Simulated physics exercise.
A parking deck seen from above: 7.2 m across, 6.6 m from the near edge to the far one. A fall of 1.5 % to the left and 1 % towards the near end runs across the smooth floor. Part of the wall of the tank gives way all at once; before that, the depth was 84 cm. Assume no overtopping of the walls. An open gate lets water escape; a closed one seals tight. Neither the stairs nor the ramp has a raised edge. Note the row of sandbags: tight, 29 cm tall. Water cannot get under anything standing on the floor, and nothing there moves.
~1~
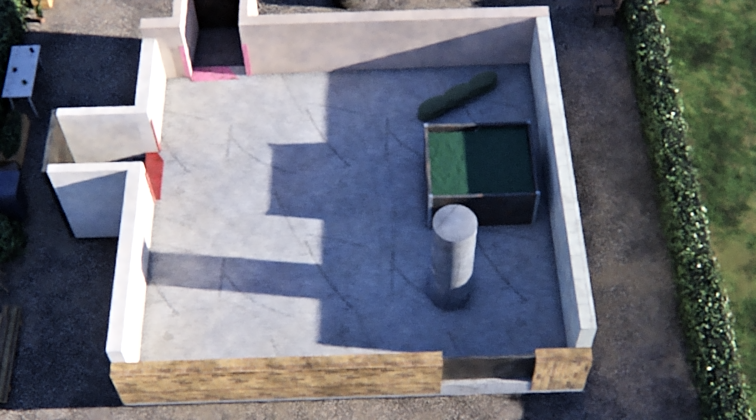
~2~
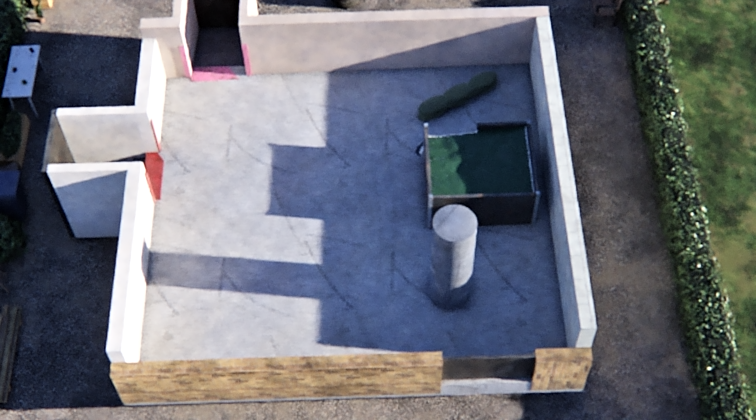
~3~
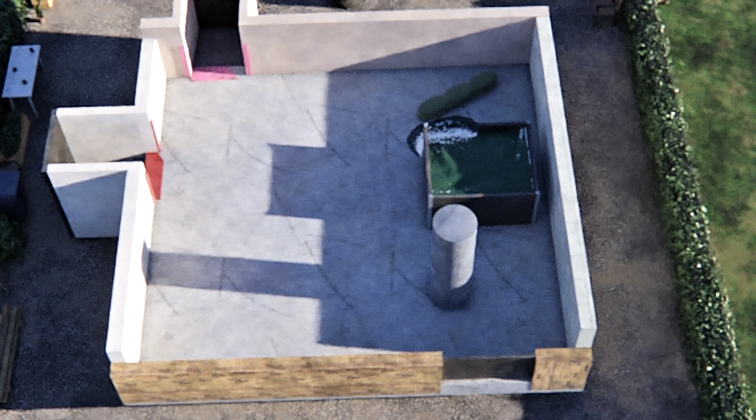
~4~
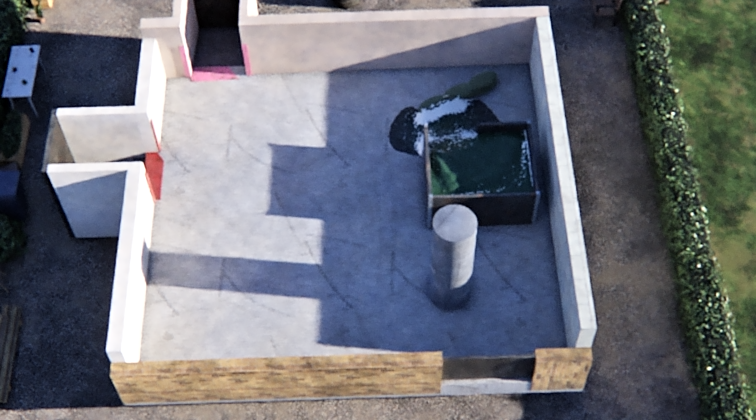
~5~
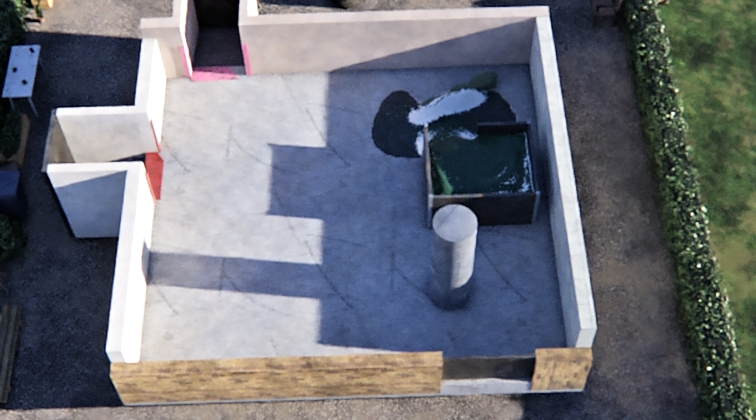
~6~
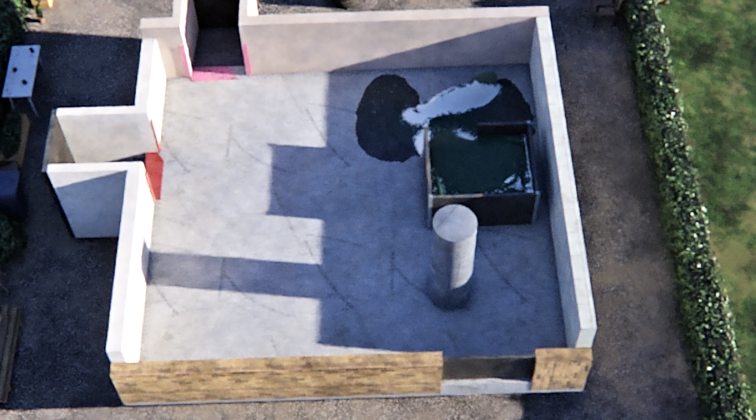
The clip shows a walled deck from above, where dark green water pours from a tank's far left corner, foams past a long green row of sandbags, and spreads in a dark pool to the left and along the back.
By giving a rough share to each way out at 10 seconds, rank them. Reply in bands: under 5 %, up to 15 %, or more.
I would say gate opening: Not even 5 %; flight of stairs down (marked red): Between 5 and 15 %; ramp down (marked pink): From 5 to 15 %.
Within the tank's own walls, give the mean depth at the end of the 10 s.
Roughly 10 centimetres.
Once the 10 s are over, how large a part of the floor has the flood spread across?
75 %.
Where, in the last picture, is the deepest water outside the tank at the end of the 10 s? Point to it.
Look at roughly (137, 383).
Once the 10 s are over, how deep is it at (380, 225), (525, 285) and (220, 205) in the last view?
Spot one 0 cm, spot two 1 cm, spot three 3 cm.
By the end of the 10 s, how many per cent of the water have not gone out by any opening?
About 82 percent of the water remains.
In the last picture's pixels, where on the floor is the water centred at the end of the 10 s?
Near (324, 220).
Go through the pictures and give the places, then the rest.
The first frame shows still water, 84 cm deep, in the tank at (481, 162).
In the second frame, water pours out at (451, 145) and has run 0.6 m, to (420, 153); deepest outside 49 cm, 84 cm at the tank's back.
In the third frame, water pours out at (451, 147) and has run 0.9 m, to (465, 121); deepest outside 53 cm, 83 cm at the tank's back.
In the fourth frame, the front is at (476, 103), 1.4 m from the gap at (451, 149); 1.9 m2 of floor is under water; 75 cm left at the back of the tank.
In the fifth frame, the front is at (395, 96), 1.8 m from the gap at (451, 149); 2.9 m2 of floor is under water; 72 cm left at the back of the tank.
In the sixth frame, the front is at (376, 83), 2.3 m from the gap at (451, 148); 3.9 m2 of floor is under water; 71 cm left at the back of the tank.
A moment later water covers 20 % of the floor and is deepest (52 cm) near (434, 122); gone so far, the gate opening 0 %, the flight of stairs down (marked red) 0 %, the ramp down (marked pink) 0 %.
Soon after water covers 30 % of the floor and is deepest (39 cm) near (434, 122); gone so far, the gate opening 0 %, the flight of stairs down (marked red) 0 %, the ramp down (marked pink) 0 %.
Next water covers 40 % of the floor and is deepest (29 cm) near (434, 122); gone so far, the gate opening 0 %, the flight of stairs down (marked red) 0 %, the ramp down (marked pink) 1 %.
Later on water covers 60 % of the floor and is deepest (16 cm) near (434, 122); gone so far, the gate opening 0 %, the flight of stairs down (marked red) 5 %, the ramp down (marked pink) 4 %.
At the end water covers 75 % of the floor and is deepest (16 cm) near (137, 383); gone so far, the gate opening 0 %, the flight of stairs down (marked red) 11 %, the ramp down (marked pink) 8 %.
